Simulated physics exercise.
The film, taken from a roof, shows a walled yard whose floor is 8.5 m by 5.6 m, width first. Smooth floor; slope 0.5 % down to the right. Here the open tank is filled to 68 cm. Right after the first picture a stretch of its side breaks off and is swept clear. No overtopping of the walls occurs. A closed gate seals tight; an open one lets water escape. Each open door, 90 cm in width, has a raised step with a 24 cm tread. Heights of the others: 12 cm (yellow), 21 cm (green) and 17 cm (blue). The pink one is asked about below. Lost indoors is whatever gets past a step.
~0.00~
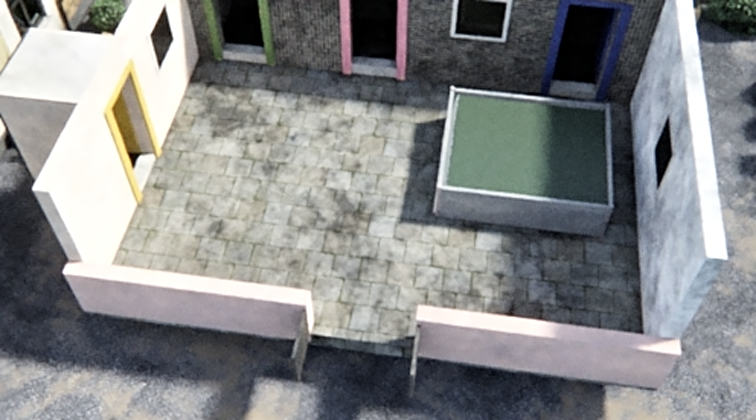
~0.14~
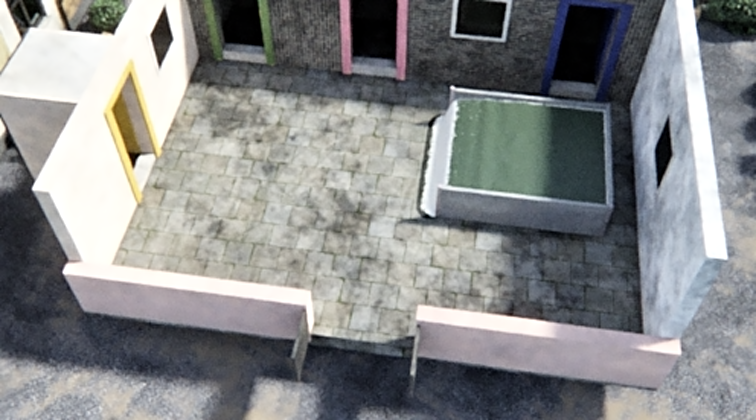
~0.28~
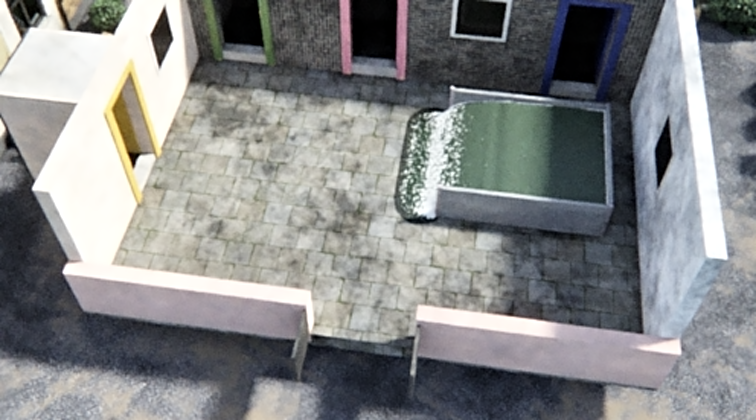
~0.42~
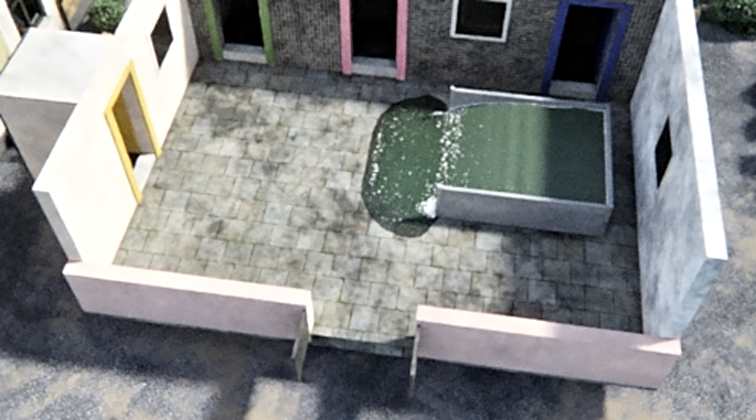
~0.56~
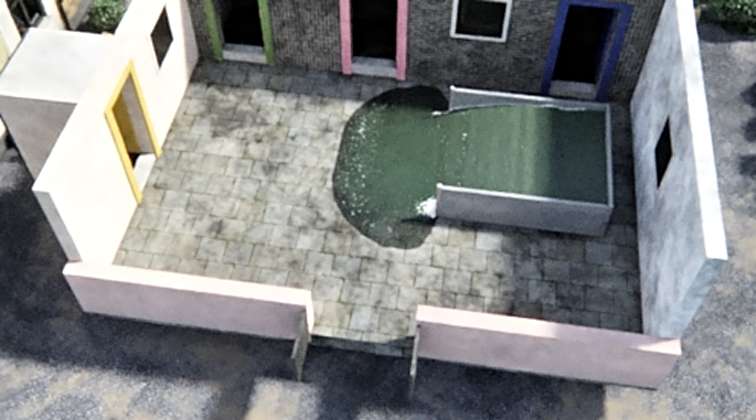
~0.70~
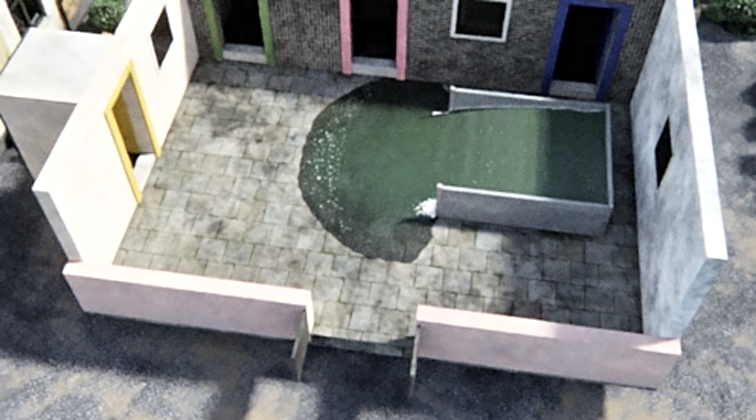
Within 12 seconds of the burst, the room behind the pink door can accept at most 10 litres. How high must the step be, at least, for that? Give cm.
About 12.5 cm.
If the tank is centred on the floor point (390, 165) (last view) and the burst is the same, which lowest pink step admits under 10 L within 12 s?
I'd put it at close to 6.5 cm.
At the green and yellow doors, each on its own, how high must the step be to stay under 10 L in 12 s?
You'd want some 28 cm at green and some 23 cm at yellow.
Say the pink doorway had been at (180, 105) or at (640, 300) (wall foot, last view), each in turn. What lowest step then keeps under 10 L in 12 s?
28 and 15 cm.
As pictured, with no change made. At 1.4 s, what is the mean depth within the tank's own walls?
Around 42 cm on average.
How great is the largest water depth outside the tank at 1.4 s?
About 30 cm at most.
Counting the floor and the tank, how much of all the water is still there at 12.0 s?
Around 90 per cent of the water.
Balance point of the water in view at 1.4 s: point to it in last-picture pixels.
The water is centred near (458, 165).
After 1.4 s water covers 45 % of the floor, deepest (30 cm) near (437, 190); 13 cm at the pink door, 0 litres in over its 23 cm step.
After 3.0 s water covers 65 % of the floor, deepest (42 cm) near (101, 291); 14 cm at the pink door, 0 litres in over its 23 cm step.
After 12.0 s water covers 100 % of the floor, deepest (20 cm) near (620, 102); 8 cm at the pink door, 0 litres in over its 23 cm step.
At the pink door as built, the water arrived by 0.8 s and peaked near 16 cm at 2.2 s.
Run again over the same 12 s with other heights there, 19 litres in over 11 cm, 2 litres over 15 cm. The limit of 10 litres is kept from about 12.5 cm up.
